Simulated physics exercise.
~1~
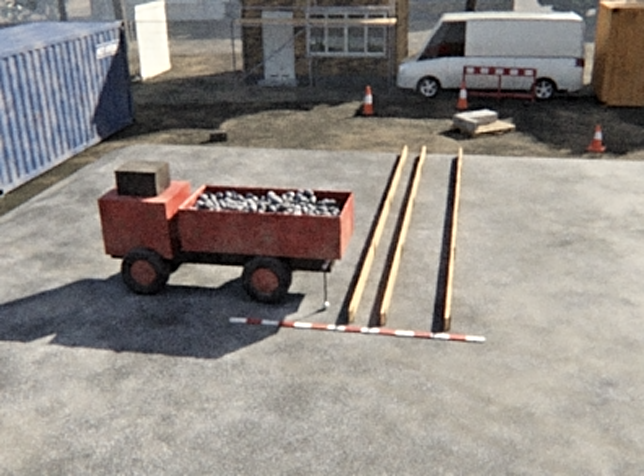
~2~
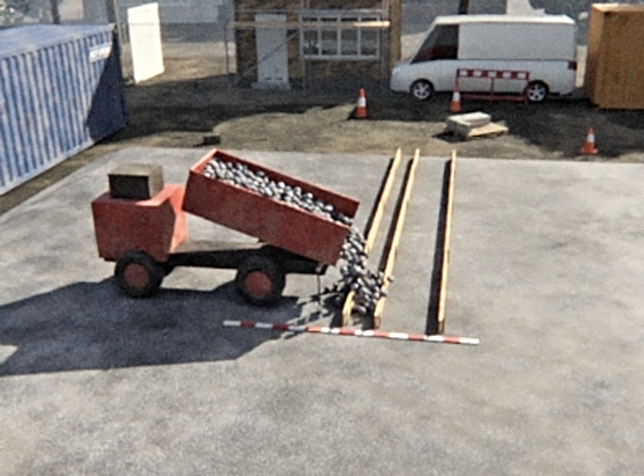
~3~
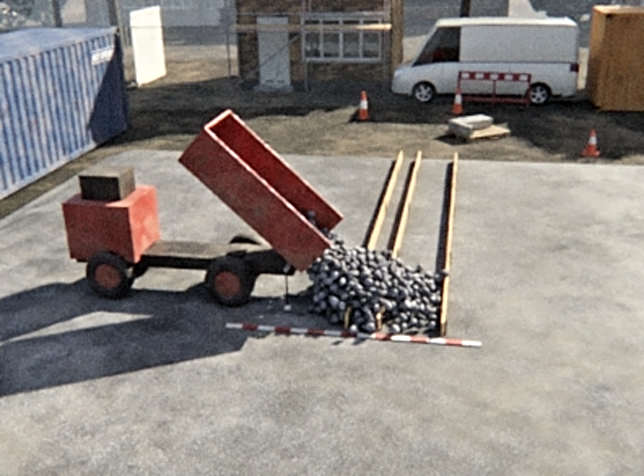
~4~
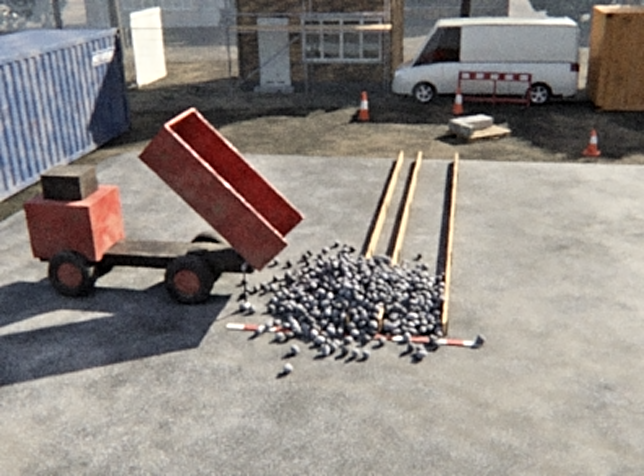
A red tipper truck loaded with grey stones raised its bed and poured them out behind it onto the ends of three boards, then pulled away to the left, leaving its emptied bed tilted up and the stones spread in a wide heap.
